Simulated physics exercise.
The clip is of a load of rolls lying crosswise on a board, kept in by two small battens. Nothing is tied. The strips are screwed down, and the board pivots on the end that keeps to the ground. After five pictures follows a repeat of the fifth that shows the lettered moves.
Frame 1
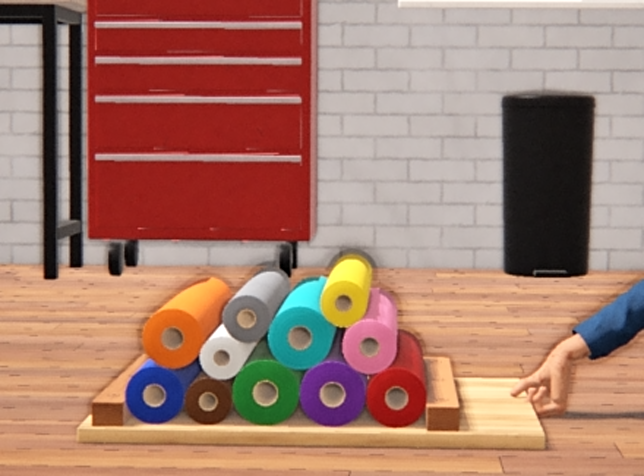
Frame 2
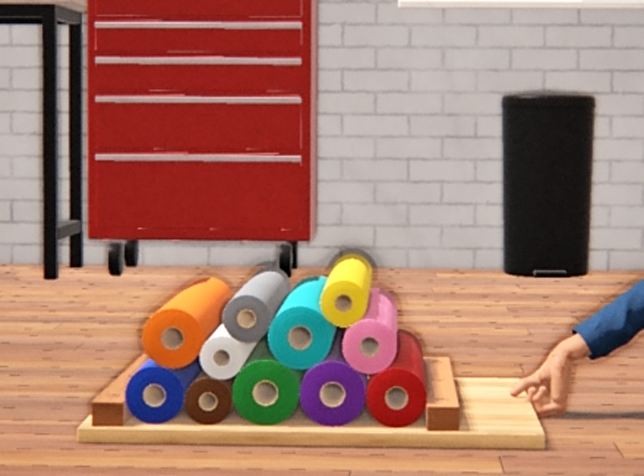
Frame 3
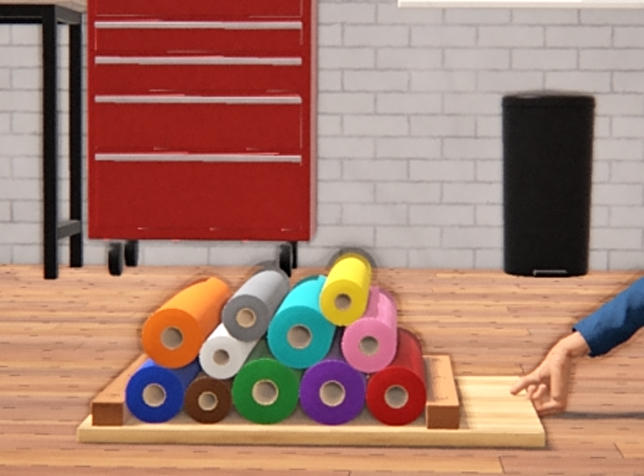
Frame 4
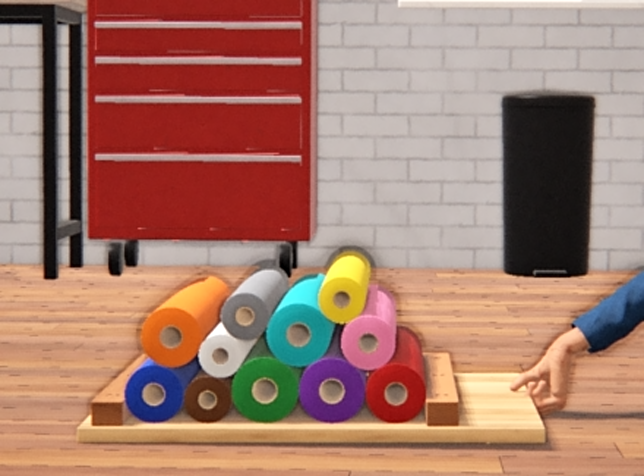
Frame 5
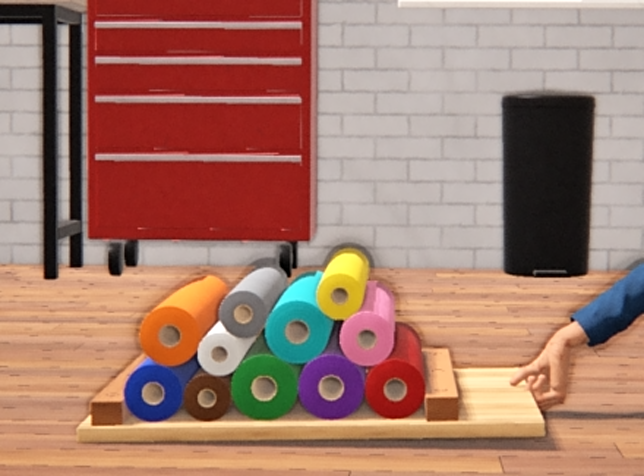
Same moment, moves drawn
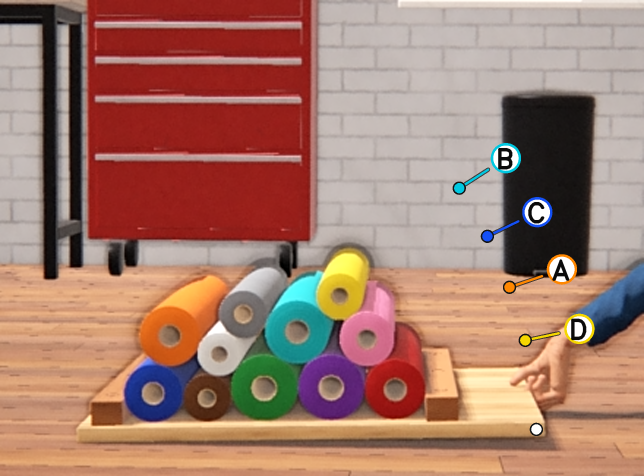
In this clip, colourful rolls lie stacked between two battens on a wooden board, in front of a red drawer cabinet and black bin. A hand at the board's right end stays nearly still as the rolls shift very slightly.
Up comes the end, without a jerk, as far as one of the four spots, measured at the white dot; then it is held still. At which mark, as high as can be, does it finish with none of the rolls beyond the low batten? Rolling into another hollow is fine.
Raise it to D.
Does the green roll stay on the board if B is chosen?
Yes.
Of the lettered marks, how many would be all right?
One of them.
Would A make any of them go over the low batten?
At A: Yes.
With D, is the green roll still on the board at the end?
Yes.
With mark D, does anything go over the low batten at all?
At D: No.
On the copy, A at (509, 287); B at (459, 188); C at (488, 237); D at (525, 340); the white dot at (536, 430).
On D. First, board at 11°.
Then, board at 13°.
Finally, board at 13°, none over the low batten.
By contrast, A one over the low batten (orange); B five over the low batten; C one over the low batten (orange).
